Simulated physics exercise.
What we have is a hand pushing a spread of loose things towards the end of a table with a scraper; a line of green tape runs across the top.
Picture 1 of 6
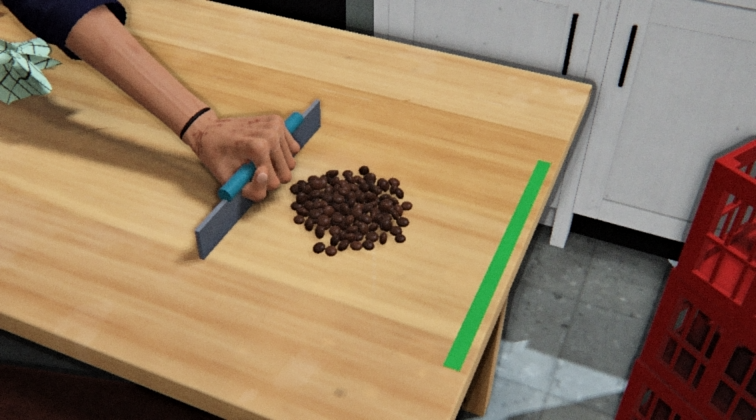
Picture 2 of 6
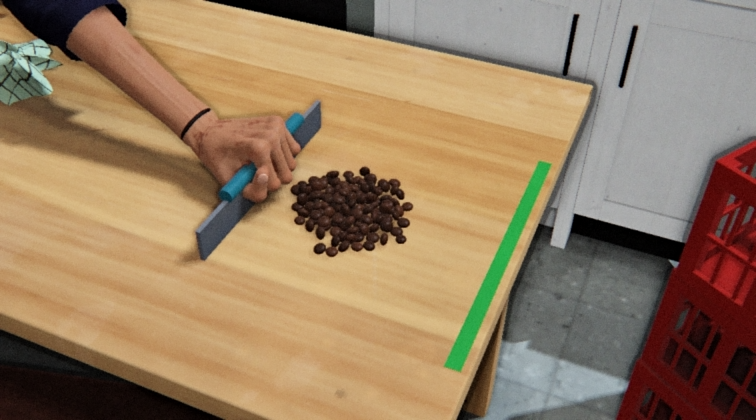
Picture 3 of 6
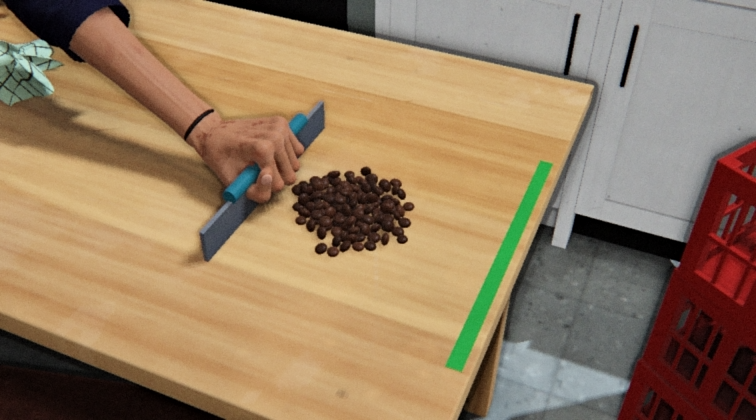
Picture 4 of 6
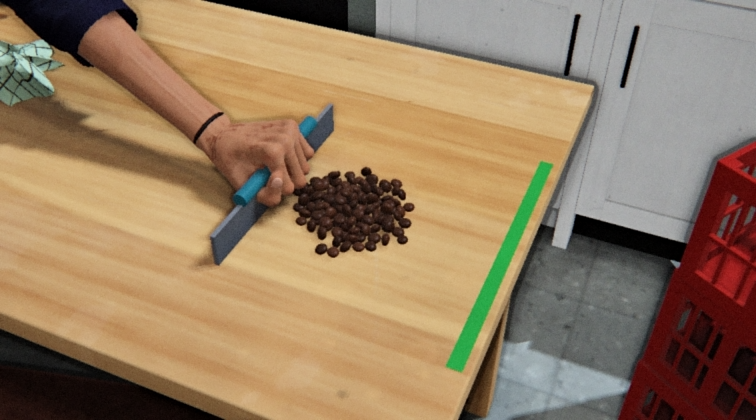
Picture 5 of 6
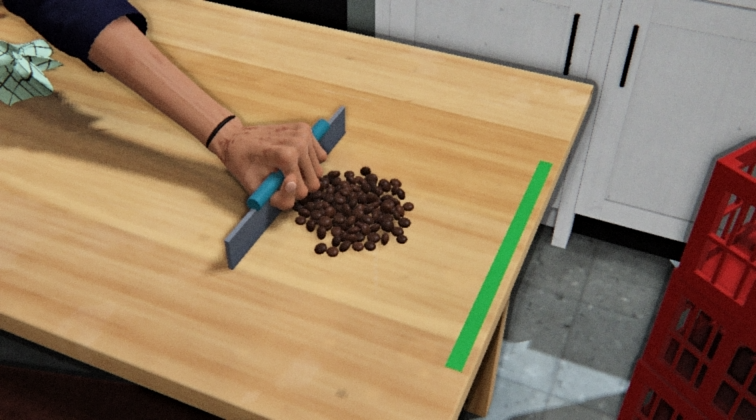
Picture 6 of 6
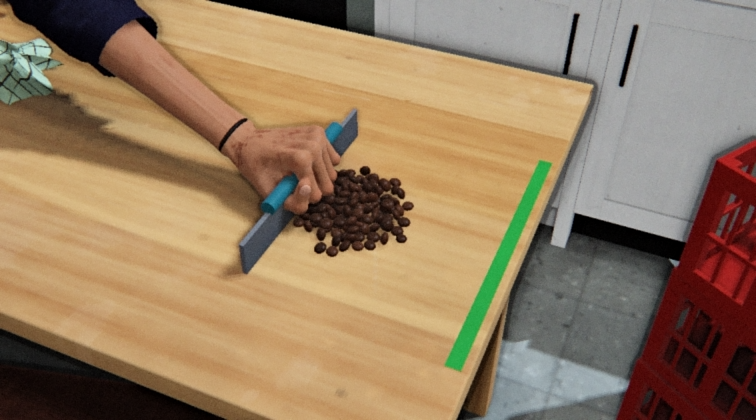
A scraper with a blue handle, gripped by a hand, rests on a wooden table to the left of a heap of small dark brown drops. The hand then slides it slowly a short way right, up to the heap's near side, while the heap barely changes and the green tape stays clear beyond it.
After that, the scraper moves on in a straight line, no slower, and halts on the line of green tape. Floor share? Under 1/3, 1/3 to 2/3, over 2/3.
Over 2/3.
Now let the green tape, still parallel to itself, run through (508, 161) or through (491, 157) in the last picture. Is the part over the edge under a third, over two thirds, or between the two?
First try: Between a third and two thirds; second try: Under a third.
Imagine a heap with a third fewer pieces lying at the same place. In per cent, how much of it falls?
Some 100 per cent of the pieces.
Soon after the last picture, scraper still moving, near (410, 199); heap all on the table, its front near (478, 260).
A little later, scraper stopped at the green tape; heap most over the edge.
Later still, scraper stopped at the green tape; heap all over the edge.
At rest, scraper stopped at the green tape; heap all over the edge.
